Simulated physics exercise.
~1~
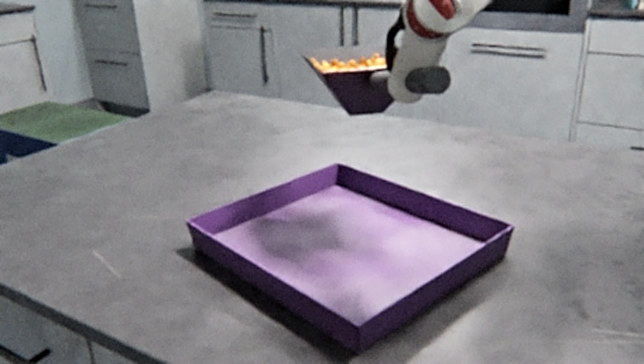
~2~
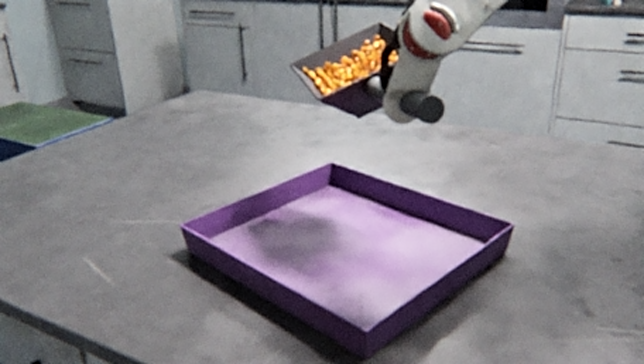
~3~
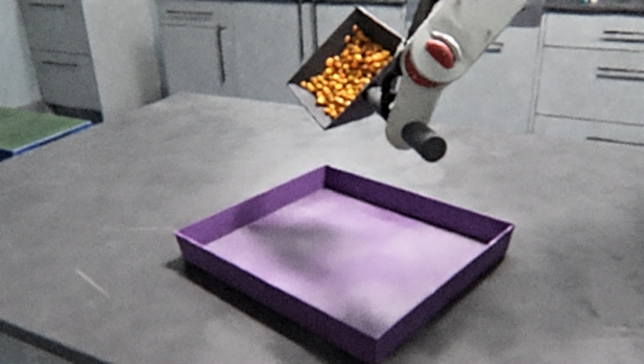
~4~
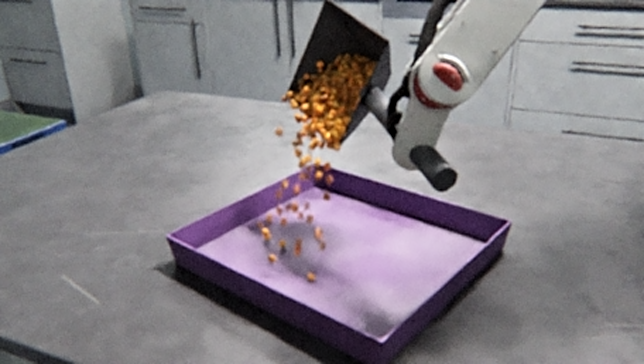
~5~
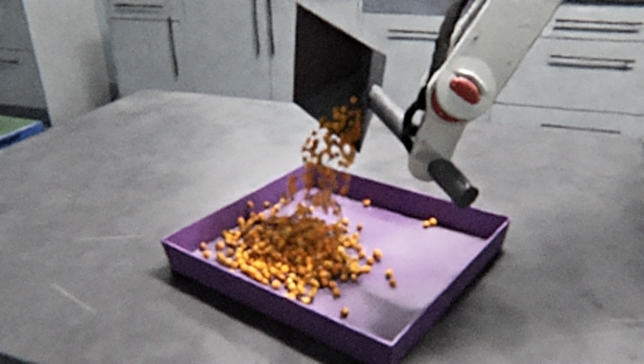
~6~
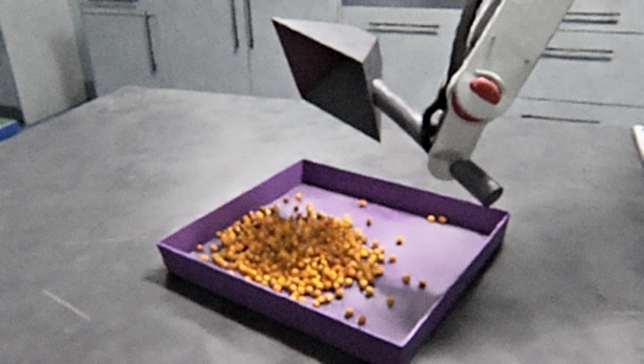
The clip shows a robot arm holding a dark scoop of orange-yellow kernels above a purple tray on a grey table. The arm steadily tilts the scoop until the kernels pour out, leaving a heap with scattered pieces in the tray and the scoop tipped over above it.
